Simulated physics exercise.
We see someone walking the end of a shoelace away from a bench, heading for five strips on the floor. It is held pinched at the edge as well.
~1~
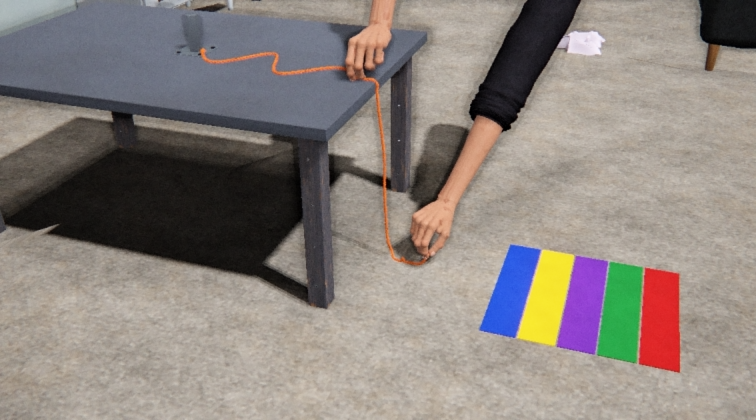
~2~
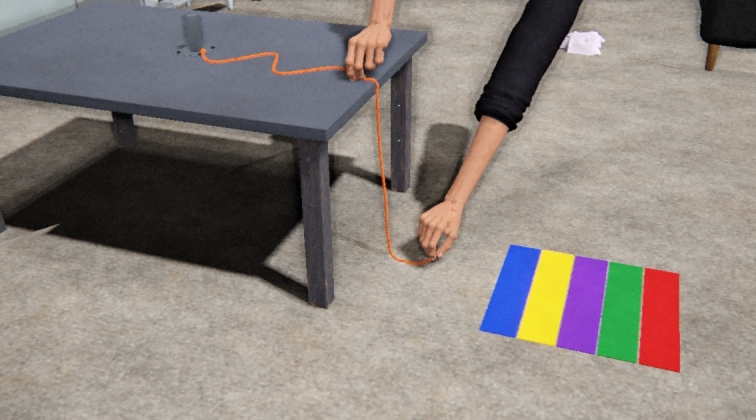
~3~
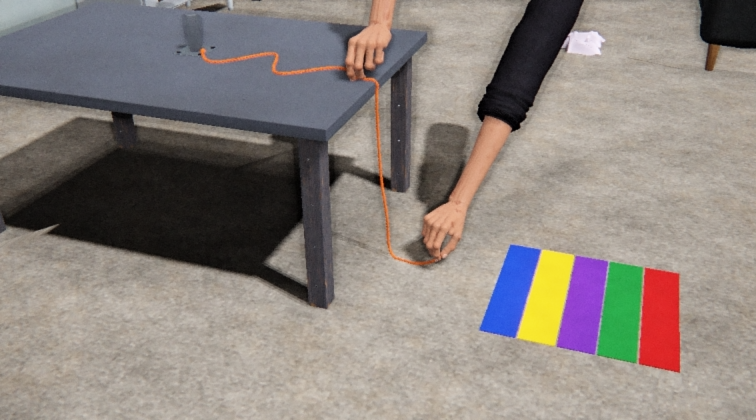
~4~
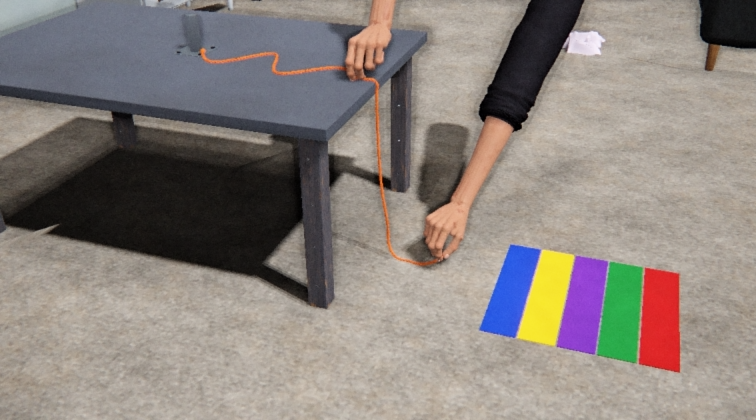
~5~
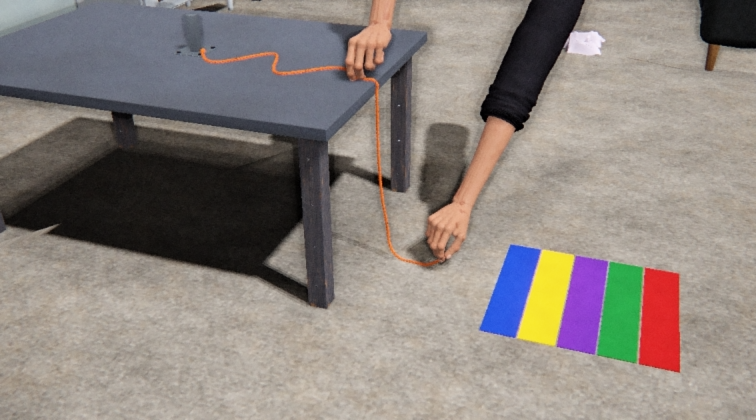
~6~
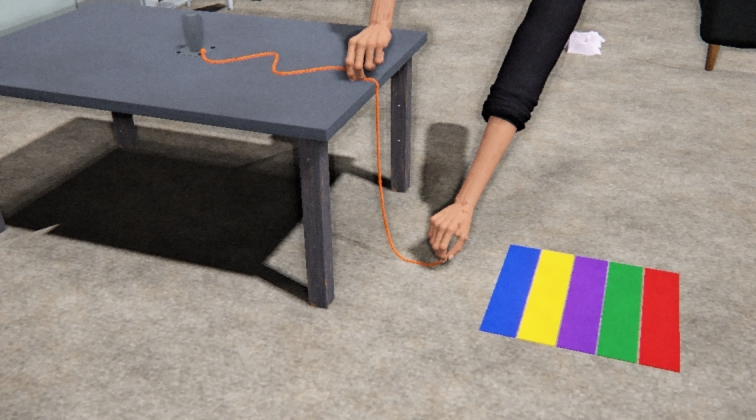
An orange shoelace ran across a dark bench and over its edge, where one hand pinched it, while another hand near the floor drew its end slightly right, toward five coloured strips.
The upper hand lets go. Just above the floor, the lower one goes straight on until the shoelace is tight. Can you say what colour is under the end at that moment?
Yes, it is red.
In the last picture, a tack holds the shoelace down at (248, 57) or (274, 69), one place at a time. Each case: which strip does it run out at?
You'd see green the first time and purple the second.
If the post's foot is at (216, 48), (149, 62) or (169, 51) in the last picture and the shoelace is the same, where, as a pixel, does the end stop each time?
First (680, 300), then (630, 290), and last (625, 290).
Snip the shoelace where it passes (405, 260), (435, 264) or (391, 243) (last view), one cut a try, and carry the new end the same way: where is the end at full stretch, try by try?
Respectively (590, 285), (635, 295) and (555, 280).
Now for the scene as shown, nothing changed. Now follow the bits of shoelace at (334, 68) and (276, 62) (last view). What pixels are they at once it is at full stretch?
The first moves to (401, 94), the second to (319, 66).
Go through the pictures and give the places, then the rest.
The first frame shows end (428, 254); blue (503, 316); yellow (540, 324); purple (579, 331); green (619, 339); red (660, 348).
The second frame shows end (436, 256); shoelace through (209, 61) (276, 59) (314, 70) (376, 85) (381, 165) (389, 239).
The third frame shows end (440, 256).
The fourth frame shows end (442, 257); shoelace through (209, 61) (276, 59) (314, 70) (376, 85) (379, 164) (388, 239).
The fifth frame shows end (444, 257).
The sixth frame shows end (447, 258); shoelace through (209, 61) (276, 59) (314, 70) (376, 85) (378, 164) (390, 240).
A little later, end near (591, 284); over purple.
Next, end near (635, 292); over green.
When it is tight, end near (661, 297); over red. The red one.
